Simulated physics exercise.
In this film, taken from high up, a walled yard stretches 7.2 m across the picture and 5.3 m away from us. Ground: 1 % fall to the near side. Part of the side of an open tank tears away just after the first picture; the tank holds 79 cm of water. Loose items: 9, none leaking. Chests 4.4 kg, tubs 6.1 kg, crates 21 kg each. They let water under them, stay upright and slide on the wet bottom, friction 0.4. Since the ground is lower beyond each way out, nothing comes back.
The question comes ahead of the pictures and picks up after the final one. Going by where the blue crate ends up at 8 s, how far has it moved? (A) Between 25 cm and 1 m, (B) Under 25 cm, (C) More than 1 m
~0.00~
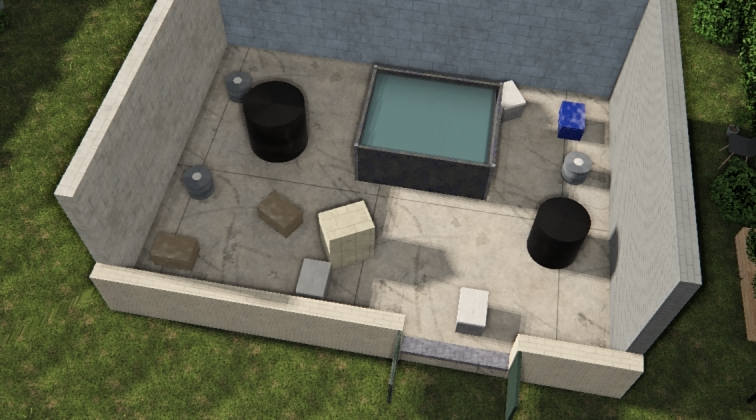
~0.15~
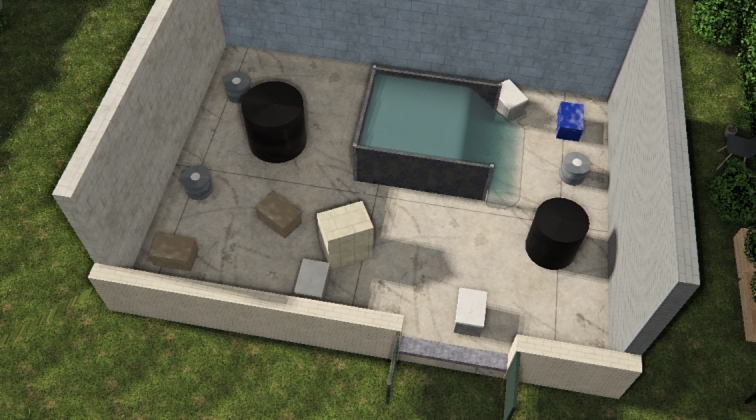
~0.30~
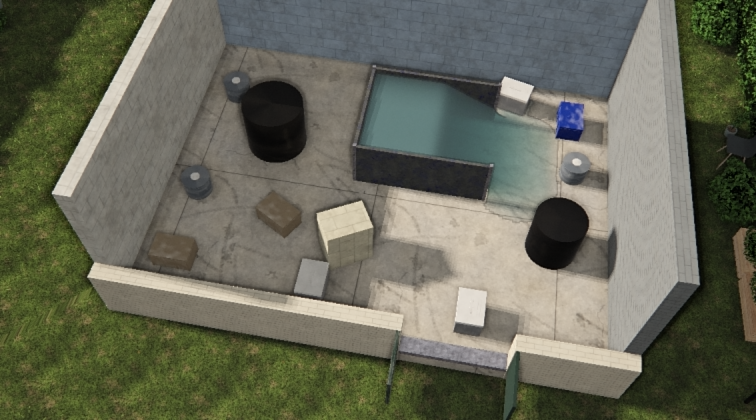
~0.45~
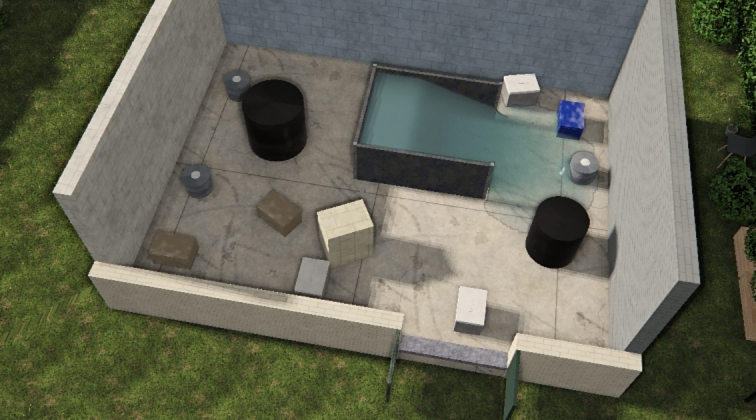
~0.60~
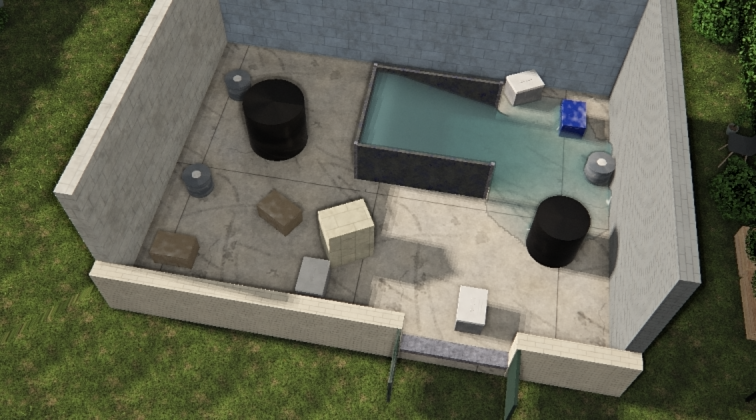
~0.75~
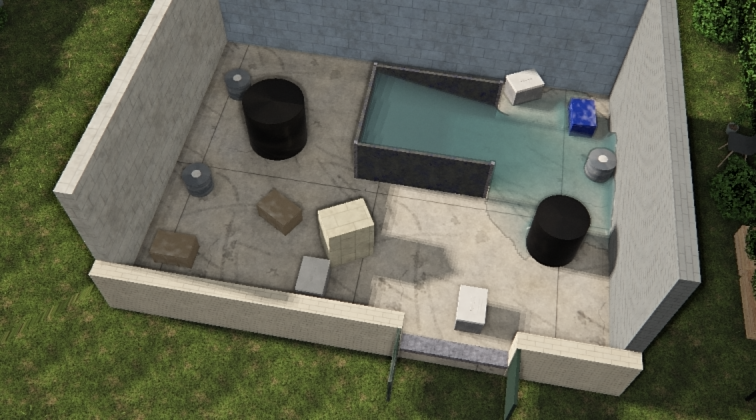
More than 1 m (C).
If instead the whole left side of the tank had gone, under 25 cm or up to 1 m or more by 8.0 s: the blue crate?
Note: Blue crate unmoved.
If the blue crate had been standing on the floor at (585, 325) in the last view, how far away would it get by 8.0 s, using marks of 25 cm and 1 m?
In the end it is hauled off.
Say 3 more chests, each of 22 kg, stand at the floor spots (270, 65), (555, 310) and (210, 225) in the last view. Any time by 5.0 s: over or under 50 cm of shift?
The first one ends up beyond that, the second beyond that, the third inside that.
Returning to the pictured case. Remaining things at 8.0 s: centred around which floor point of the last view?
Averaged position, last view: Near pixel (228, 208).
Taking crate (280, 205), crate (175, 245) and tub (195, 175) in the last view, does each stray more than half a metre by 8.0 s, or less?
The first never reached the threshold, the second never reached the threshold, and the third topped the threshold.
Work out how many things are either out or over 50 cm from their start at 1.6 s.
At that moment it comes to 1.
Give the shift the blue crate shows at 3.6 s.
Roughly 300 centimetres by that point.
After 1.6 s the blue crate is near (601, 82), 0.6 m from its start, afloat; 0 of 9 are out; 2 afloat.
After 3.6 s the blue crate is near (406, 70), 3.0 m from its start, afloat; 0 of 9 are out; 4 afloat.
After 5.6 s the blue crate is near (252, 62), 5.7 m from its start, afloat; 0 of 9 are out; 5 afloat.
After 8.0 s the blue crate is near (233, 126), 5.8 m from its start, aground; 0 of 9 are out; 7 afloat.
